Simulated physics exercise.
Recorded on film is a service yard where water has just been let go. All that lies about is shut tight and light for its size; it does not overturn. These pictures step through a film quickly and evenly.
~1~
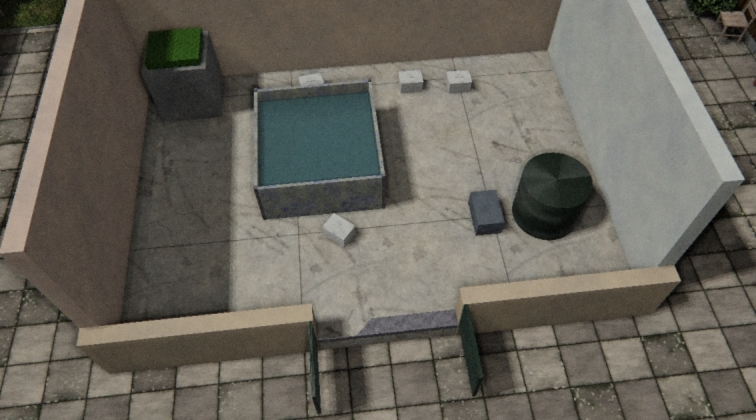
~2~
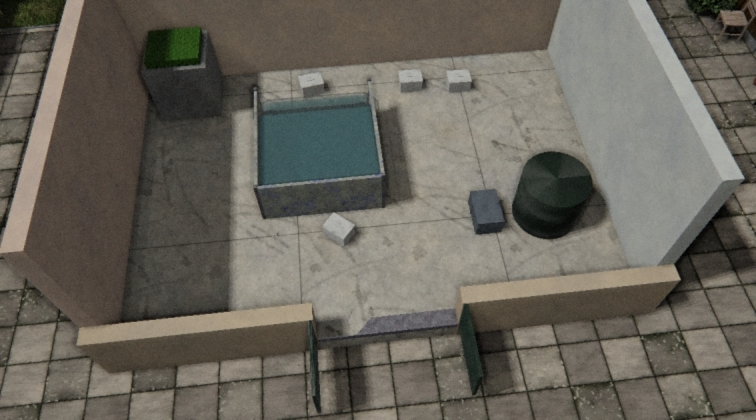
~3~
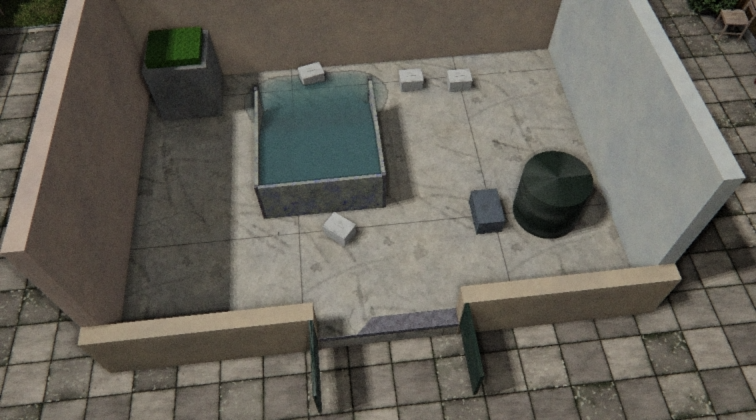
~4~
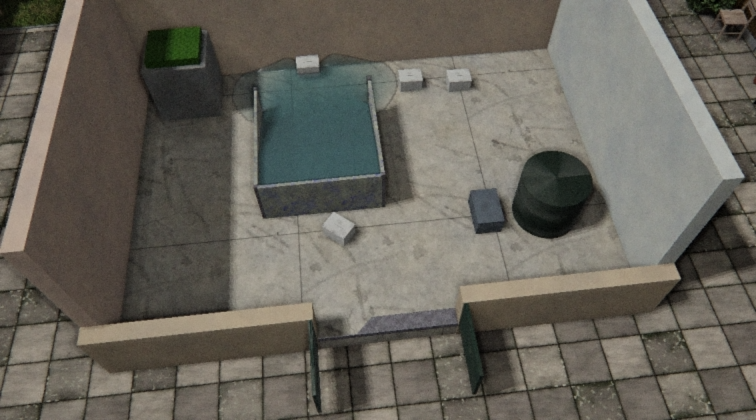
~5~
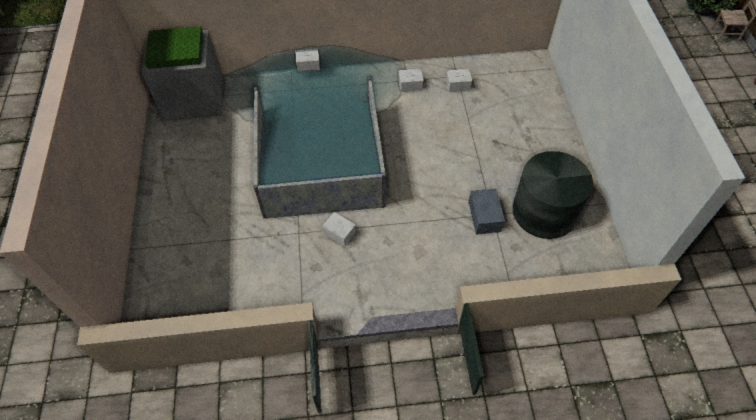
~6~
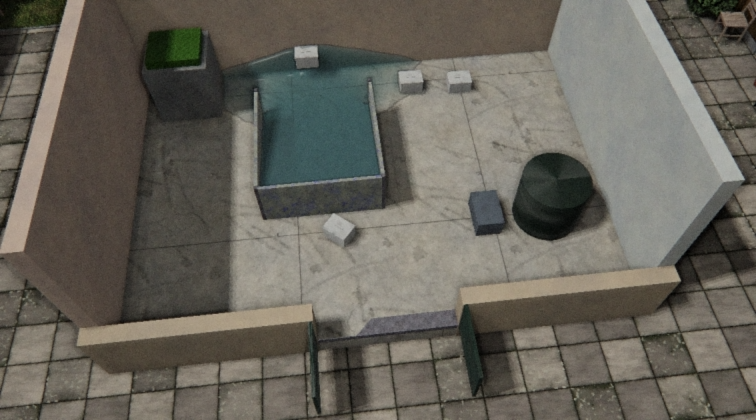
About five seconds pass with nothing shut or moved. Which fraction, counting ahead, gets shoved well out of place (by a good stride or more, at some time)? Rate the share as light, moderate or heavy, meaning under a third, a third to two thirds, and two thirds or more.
Moderate.
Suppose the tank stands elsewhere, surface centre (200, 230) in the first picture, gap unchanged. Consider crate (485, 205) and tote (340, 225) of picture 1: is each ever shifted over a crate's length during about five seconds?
Fell short, fell short.
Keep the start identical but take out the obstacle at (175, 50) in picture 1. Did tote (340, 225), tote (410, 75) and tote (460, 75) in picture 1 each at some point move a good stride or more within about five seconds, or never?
Item one never went far; item two was driven off; item three was driven off.
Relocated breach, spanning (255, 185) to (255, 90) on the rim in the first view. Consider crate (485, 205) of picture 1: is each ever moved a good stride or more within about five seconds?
My call: No.
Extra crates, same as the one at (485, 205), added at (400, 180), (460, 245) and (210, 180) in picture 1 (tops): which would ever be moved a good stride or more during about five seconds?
In that order: No, no, pushed that far.
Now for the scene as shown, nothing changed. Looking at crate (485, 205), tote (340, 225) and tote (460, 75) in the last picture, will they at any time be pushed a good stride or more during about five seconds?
Object by object as listed: Falls short, falls short and travels that far.
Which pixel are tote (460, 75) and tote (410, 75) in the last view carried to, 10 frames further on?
The first top is near (525, 119) and the second near (457, 124).
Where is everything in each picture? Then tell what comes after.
A tote at (311, 80) rests on the ground; a crate at (487, 207) rests on the ground; 0 of 5 have shifted, in the first frame.
A tote at (311, 80), on the bottom; a crate at (487, 206) rests on the ground; 0 of 5 have shifted, in the second frame.
A tote at (311, 70) rests on the ground, close to its start; a crate at (488, 205) rests on the ground; 1 of 5 have shifted, in the third frame.
A tote at (307, 61), afloat, a stride from its start; a crate at (487, 205), on the bottom; 1 of 5 have shifted, in the fourth frame.
A tote at (307, 55) floats, a stride from its start; a crate at (487, 206), on the bottom; 1 of 5 have shifted, in the fifth frame.
A tote at (306, 52) floats, a stride from its start; a crate at (487, 207), on the bottom; 1 of 5 have shifted, in the sixth frame.
A moment on, 0 of 5 are well off their spots; 1 afloat.
Next, 2 of 5 are well off their spots; 1 afloat.
Later, 2 of 5 are well off their spots; 2 afloat.
In the end, 2 of 5 are well off their spots, and 2 have been at some point; 1 afloat.
